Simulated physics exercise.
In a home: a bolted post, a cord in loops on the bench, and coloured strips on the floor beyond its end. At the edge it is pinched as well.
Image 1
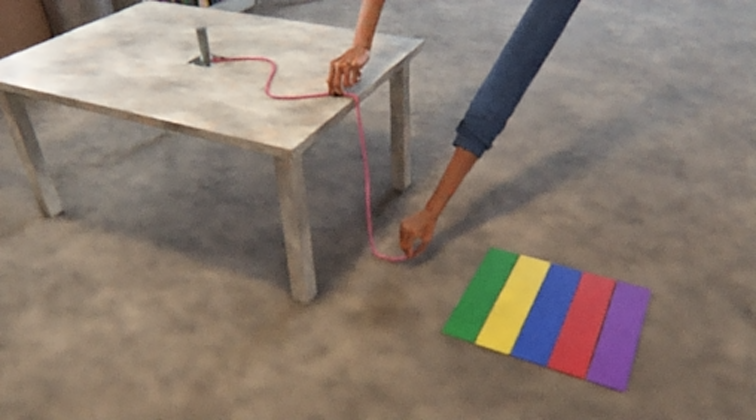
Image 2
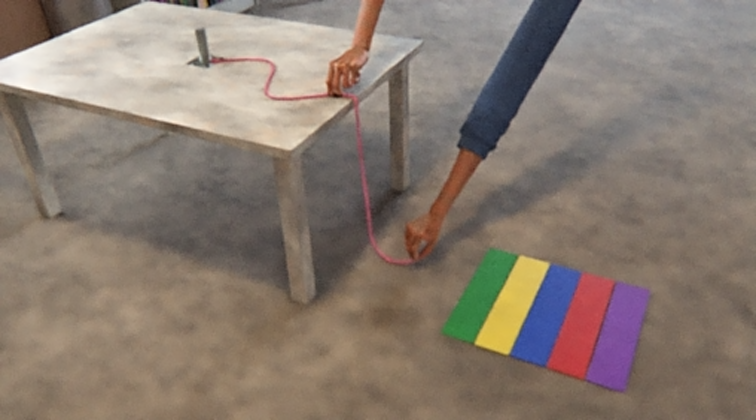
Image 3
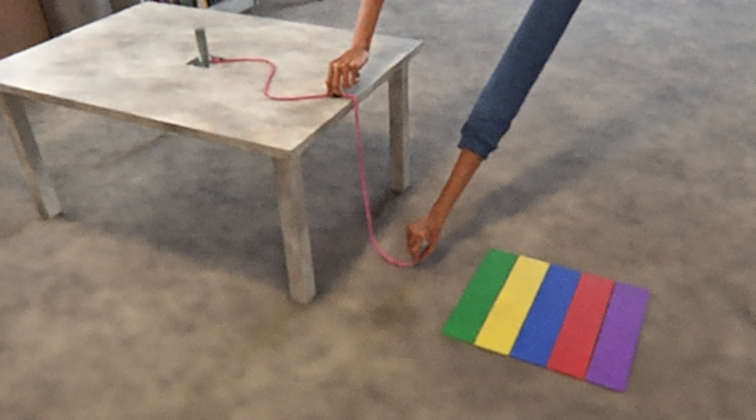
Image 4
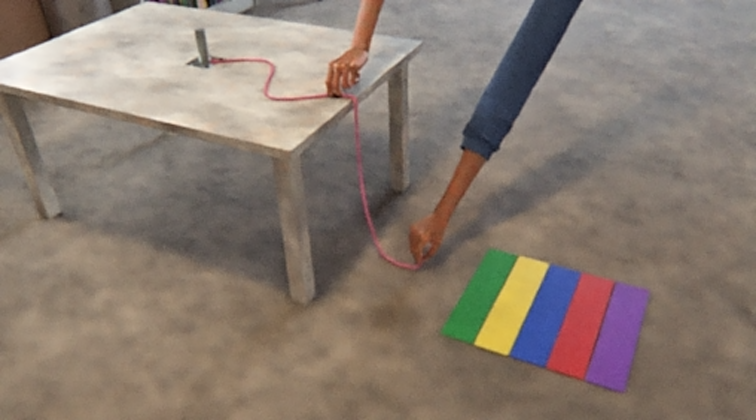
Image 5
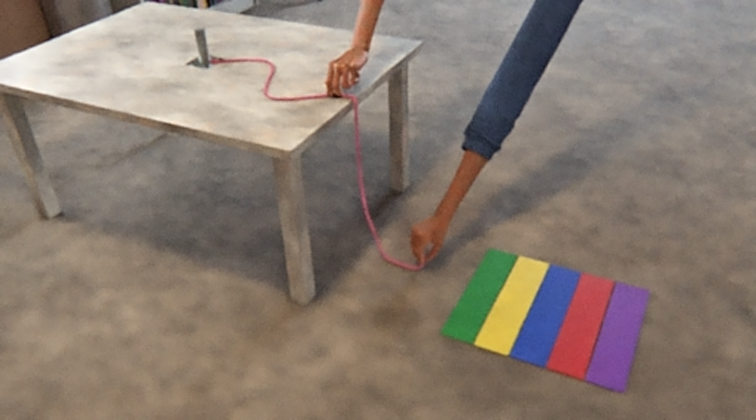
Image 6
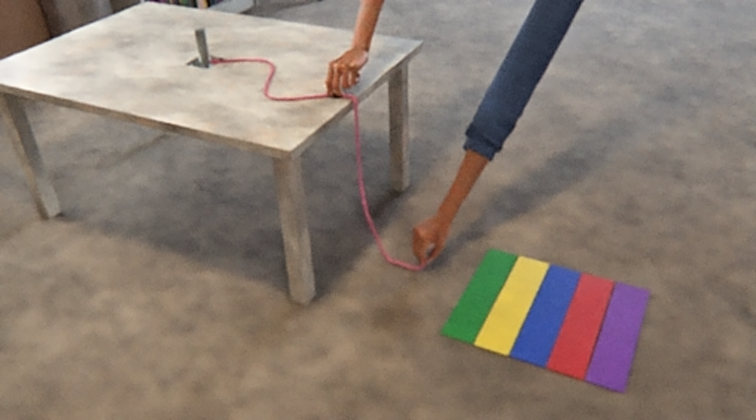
A hand holding the end of a pink cord shifting slightly right above the floor, another hand pinching it at the table edge.
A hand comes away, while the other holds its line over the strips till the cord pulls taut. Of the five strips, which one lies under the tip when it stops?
The red strip.
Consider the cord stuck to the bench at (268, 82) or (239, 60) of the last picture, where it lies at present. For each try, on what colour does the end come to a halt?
Observed strip, first: Blue; second: Red.
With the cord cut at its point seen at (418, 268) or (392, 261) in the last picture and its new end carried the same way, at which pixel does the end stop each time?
Near (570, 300) and (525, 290).
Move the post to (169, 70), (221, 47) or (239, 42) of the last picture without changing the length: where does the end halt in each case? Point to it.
In order, it comes out close to (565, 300), (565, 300) and (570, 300).
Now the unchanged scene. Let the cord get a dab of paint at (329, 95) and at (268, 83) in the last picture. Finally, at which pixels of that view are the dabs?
About (378, 121), and the other about (300, 85).
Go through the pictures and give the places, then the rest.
In the first picture, end (413, 256); green (467, 320); yellow (501, 331); blue (536, 342); red (573, 353); purple (611, 365).
In the second picture, end (418, 258); cord through (245, 59) (270, 79) (297, 98) (357, 118) (365, 186) (374, 243).
In the third picture, end (419, 259).
In the fourth picture, end (422, 260); cord through (244, 60) (269, 79) (296, 99) (356, 118) (362, 186) (377, 244).
In the fifth picture, end (424, 260).
In the sixth picture, end (426, 261); cord through (244, 60) (269, 79) (297, 99) (356, 118) (361, 186) (379, 244).
Early on, end near (533, 291); over yellow.
Midway, end near (567, 301); over blue.
At the end of the slack, end near (588, 307); over red. Over red.
